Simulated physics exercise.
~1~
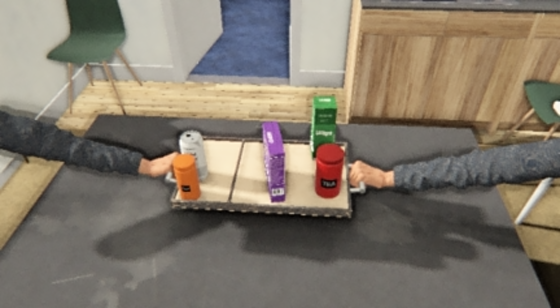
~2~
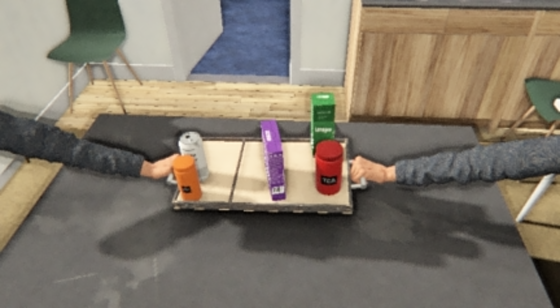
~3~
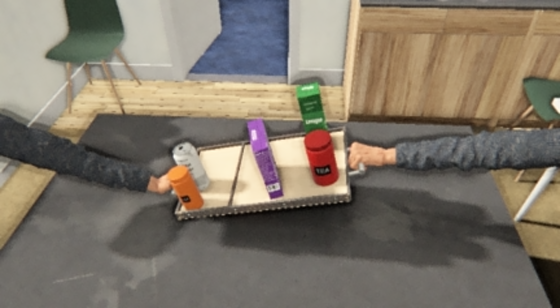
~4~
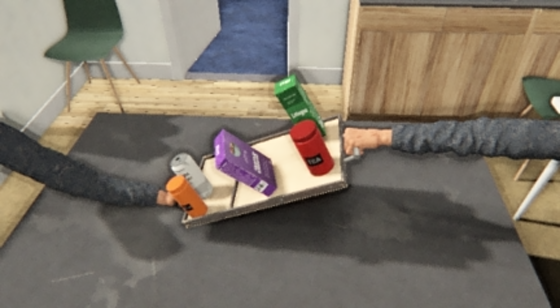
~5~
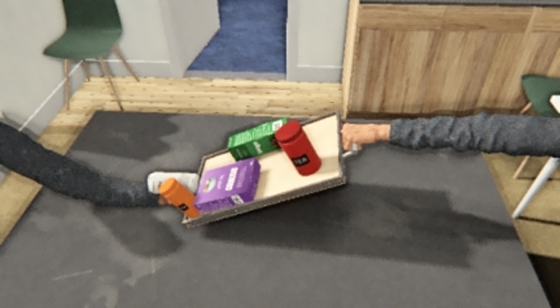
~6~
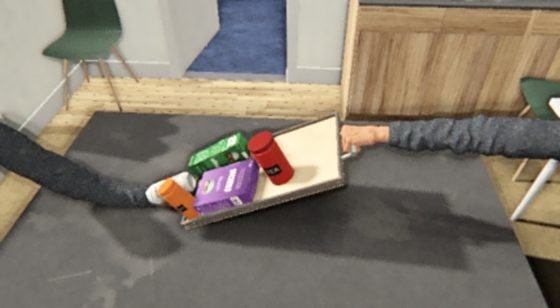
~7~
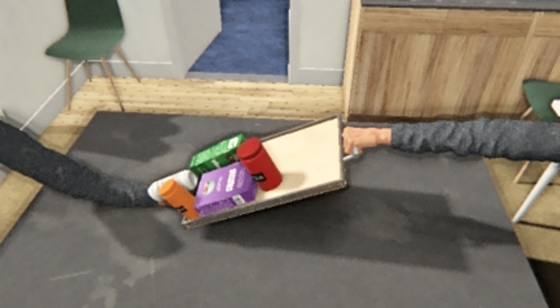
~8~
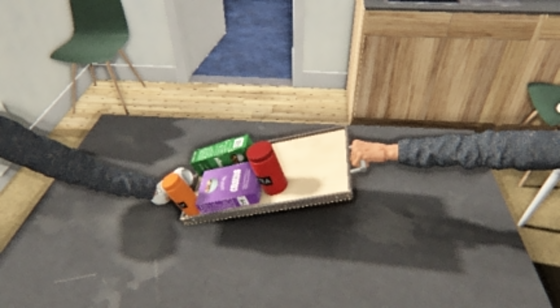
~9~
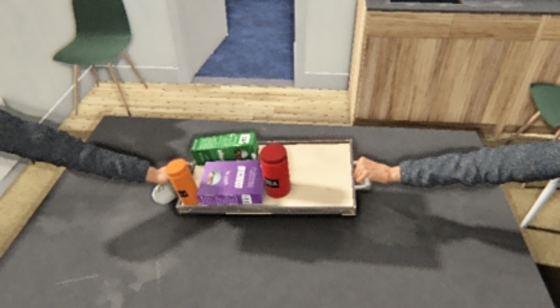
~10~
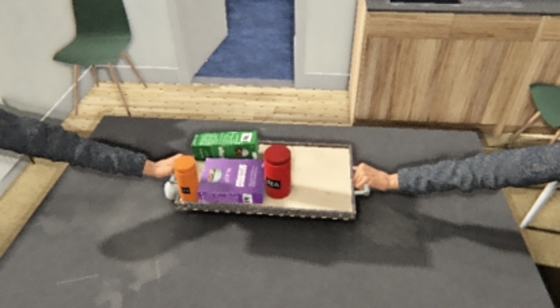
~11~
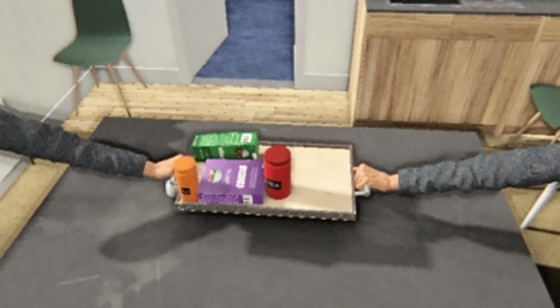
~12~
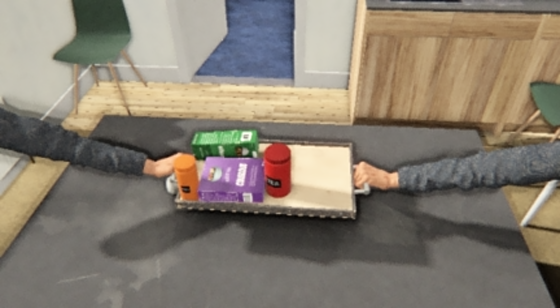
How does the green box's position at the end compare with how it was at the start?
The green box stood upright at the start, but at the end it was lying on its side on the tray.
